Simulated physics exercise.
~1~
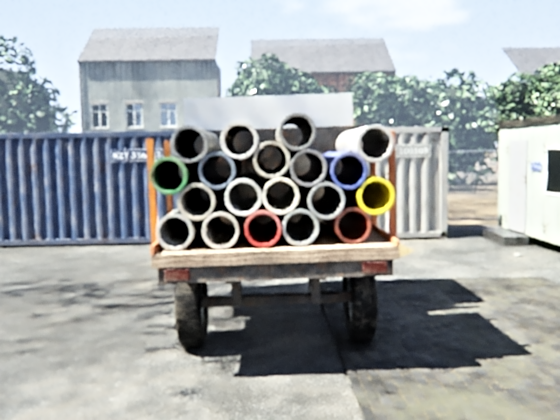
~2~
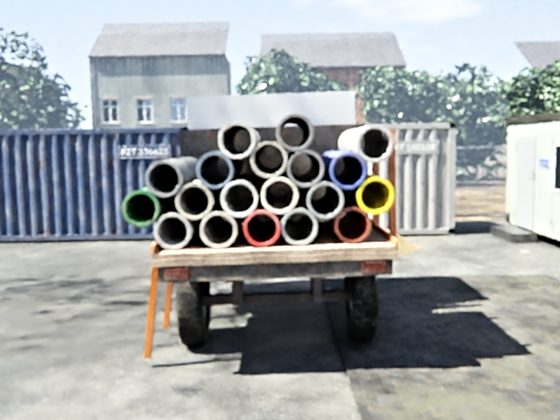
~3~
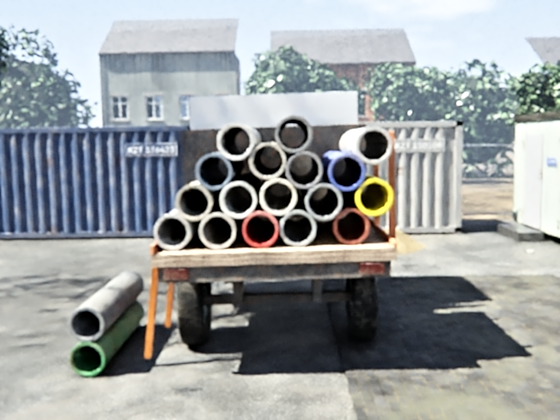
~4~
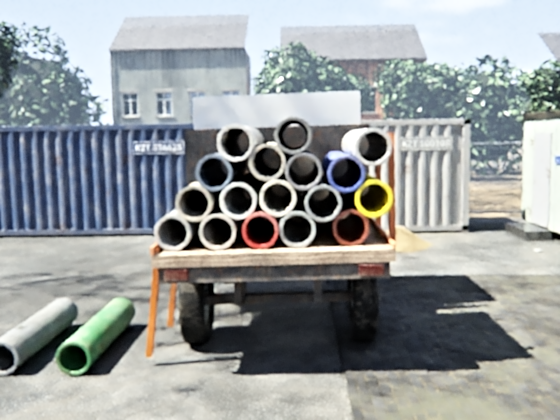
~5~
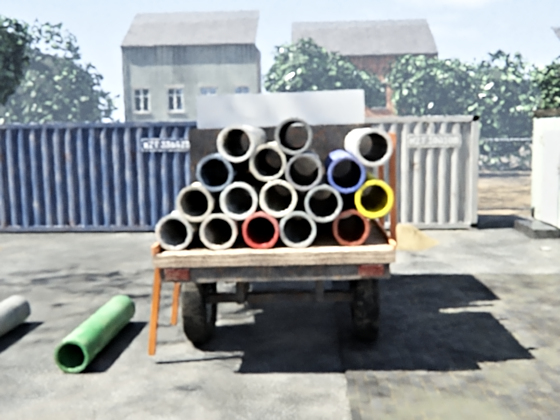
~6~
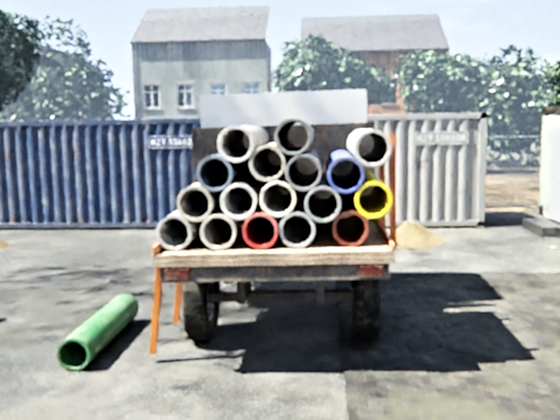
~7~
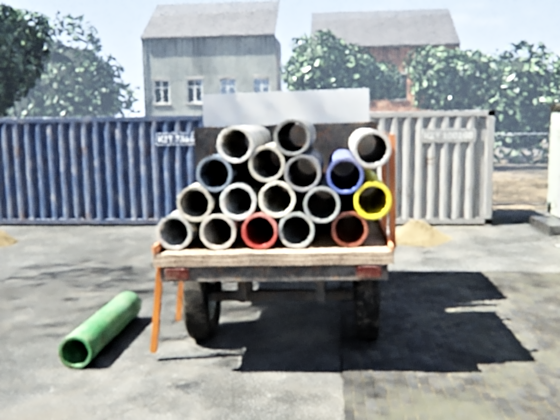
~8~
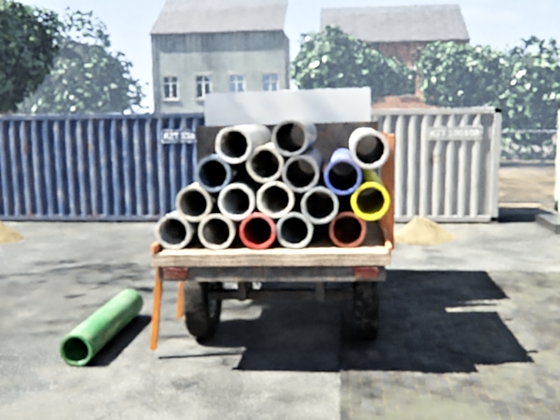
In this clip, a flatbed stacked with pipes stands in a yard as its left posts swing down, and a green pipe and a grey one drop off that side. The grey rolls out of view left; the green rests on the ground, the others still stacked.
